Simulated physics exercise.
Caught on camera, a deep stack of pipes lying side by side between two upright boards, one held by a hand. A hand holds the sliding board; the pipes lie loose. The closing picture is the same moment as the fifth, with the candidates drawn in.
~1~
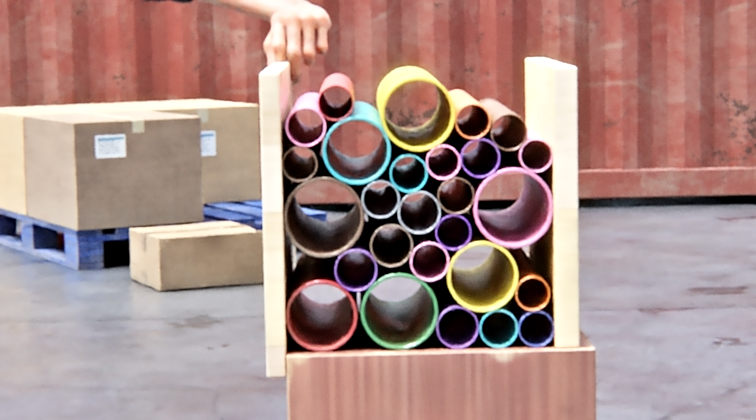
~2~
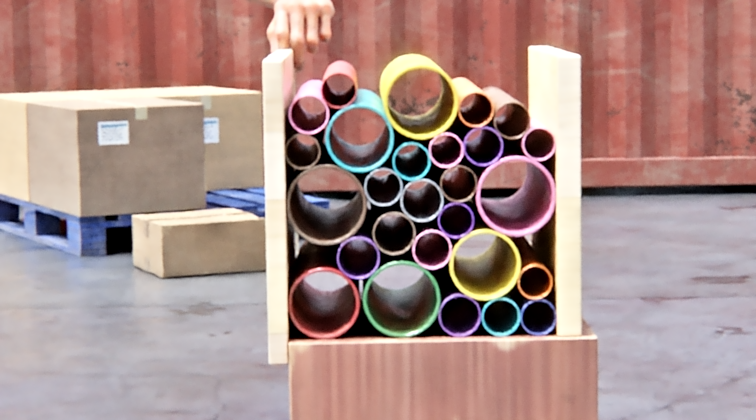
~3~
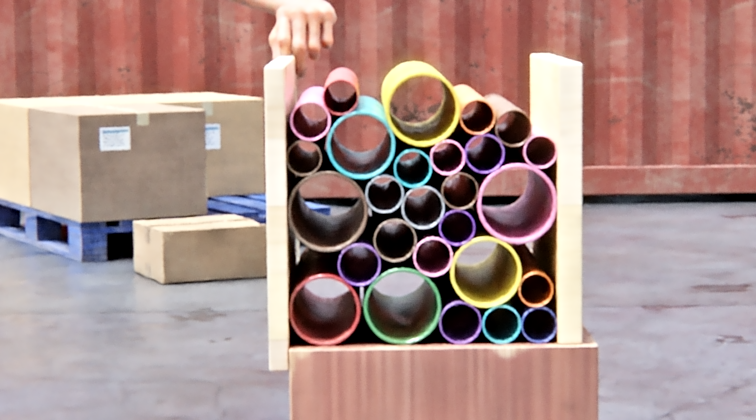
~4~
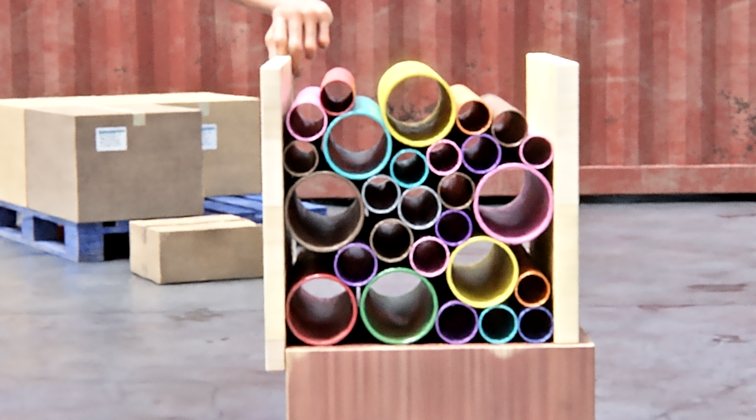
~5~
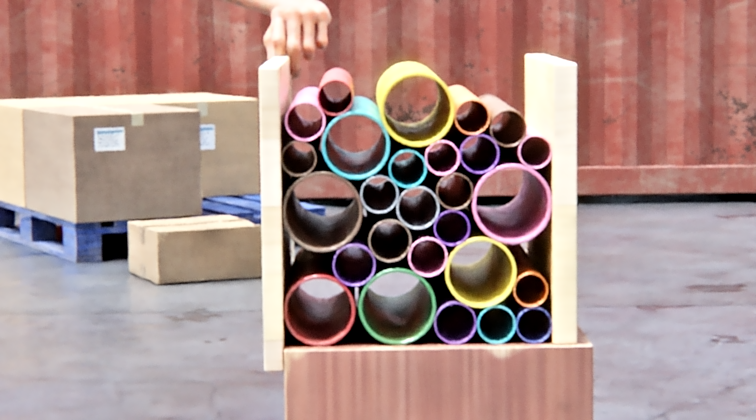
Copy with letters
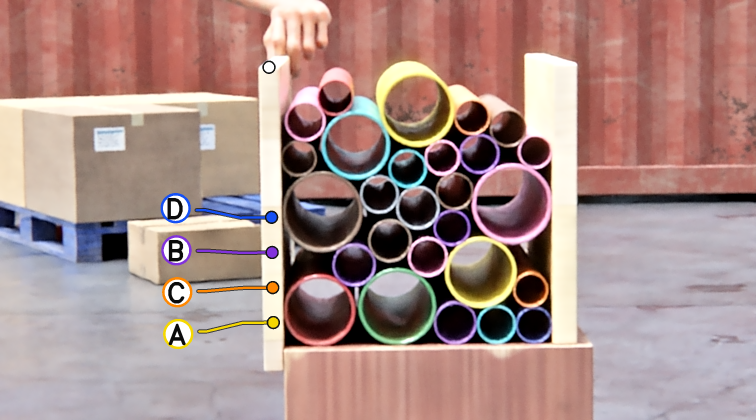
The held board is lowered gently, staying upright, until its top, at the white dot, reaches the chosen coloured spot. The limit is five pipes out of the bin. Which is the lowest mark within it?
The lowest mark that will do is B.
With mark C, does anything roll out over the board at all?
At C: Yes.
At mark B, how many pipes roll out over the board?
At B the number is three.
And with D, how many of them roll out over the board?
With D, three.
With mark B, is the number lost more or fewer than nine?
At B, fewer than nine.
On the copy, A at (273, 322); B at (272, 253); C at (272, 288); D at (271, 217); the white dot at (269, 68).
On B. First, top of the board (281, 147).
Then, top of the board (282, 237).
Finally, top of the board (282, 251), three out over the board.
By contrast, A more than five out over the board; C more than five out over the board; D three out over the board.
